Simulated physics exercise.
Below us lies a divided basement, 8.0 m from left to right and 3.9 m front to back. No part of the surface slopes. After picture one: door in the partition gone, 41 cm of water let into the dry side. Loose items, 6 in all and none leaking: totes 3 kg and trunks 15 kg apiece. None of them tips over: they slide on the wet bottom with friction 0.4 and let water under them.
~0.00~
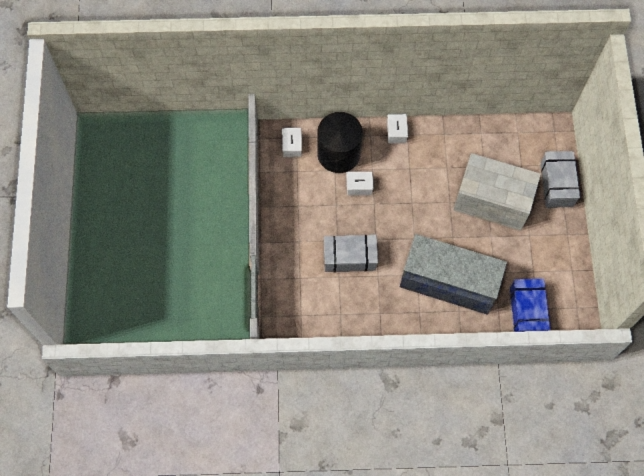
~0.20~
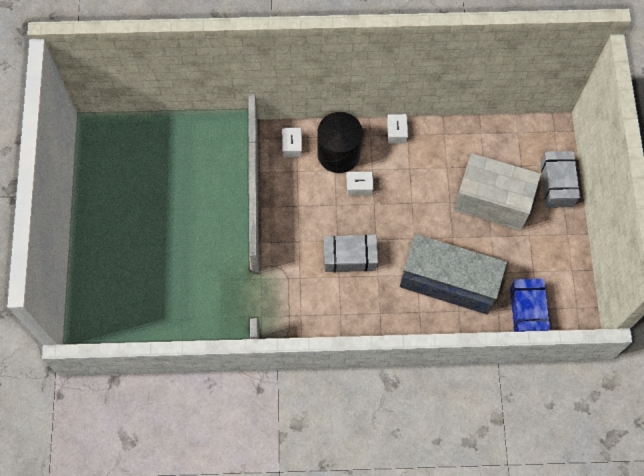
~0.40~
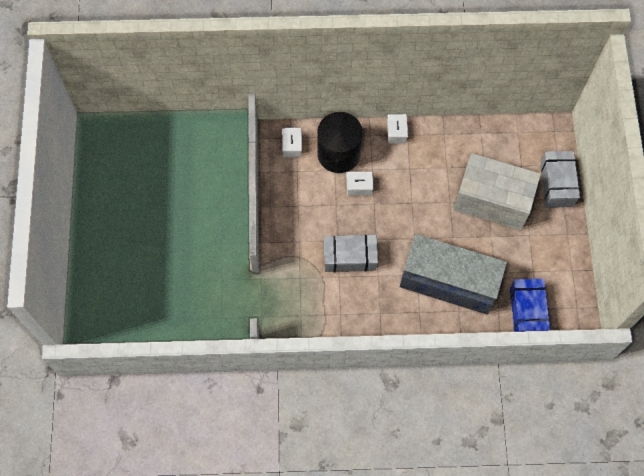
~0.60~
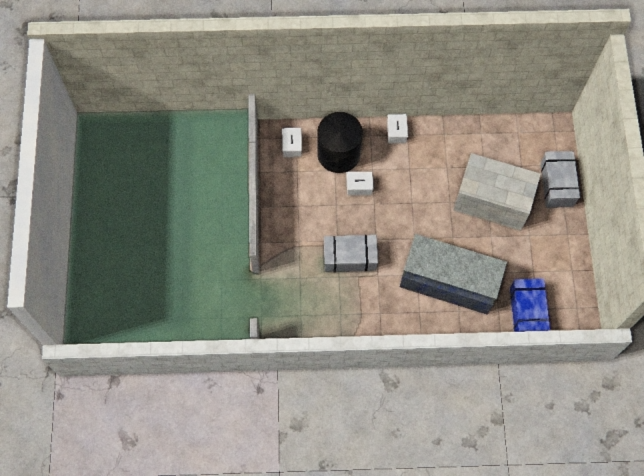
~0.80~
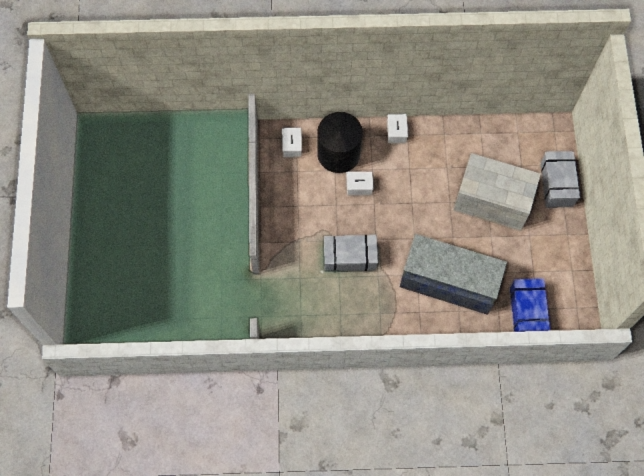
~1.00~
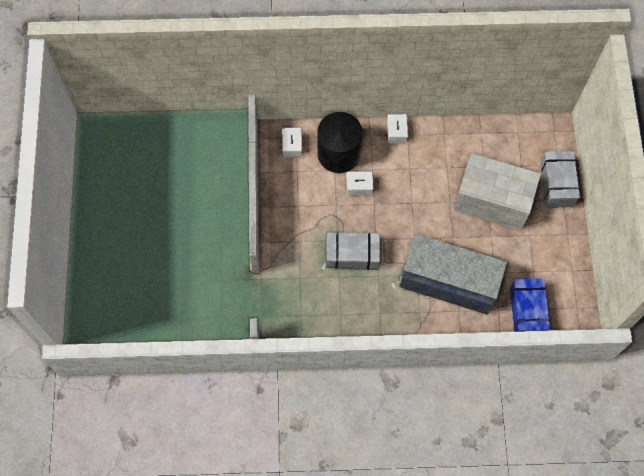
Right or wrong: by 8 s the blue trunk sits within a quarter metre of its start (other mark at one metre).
Wrong, it goes past a metre.
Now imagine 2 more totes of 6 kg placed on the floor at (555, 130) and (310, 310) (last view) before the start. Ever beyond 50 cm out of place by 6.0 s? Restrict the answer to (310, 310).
Farther than that.
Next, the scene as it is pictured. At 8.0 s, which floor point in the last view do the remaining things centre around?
(394, 165).
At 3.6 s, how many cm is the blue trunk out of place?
I'd put it at around 120 cm.
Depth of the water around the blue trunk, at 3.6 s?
Roughly 5 cm deep.
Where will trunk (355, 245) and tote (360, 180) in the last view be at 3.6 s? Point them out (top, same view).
Roughly (428, 128), then roughly (373, 131).
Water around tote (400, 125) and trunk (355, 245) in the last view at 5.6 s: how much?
Roughly 9 and 9 cm.
After 1.6 s the blue trunk is near (532, 305), 0.0 m from its start, aground; 0 afloat.
After 3.6 s the blue trunk is near (555, 228), 1.3 m from its start, aground; 0 afloat.
After 5.6 s the blue trunk is near (545, 209), 1.6 m from its start, afloat; 5 afloat.
After 8.0 s the blue trunk is near (548, 218), 1.4 m from its start, afloat; 6 afloat.
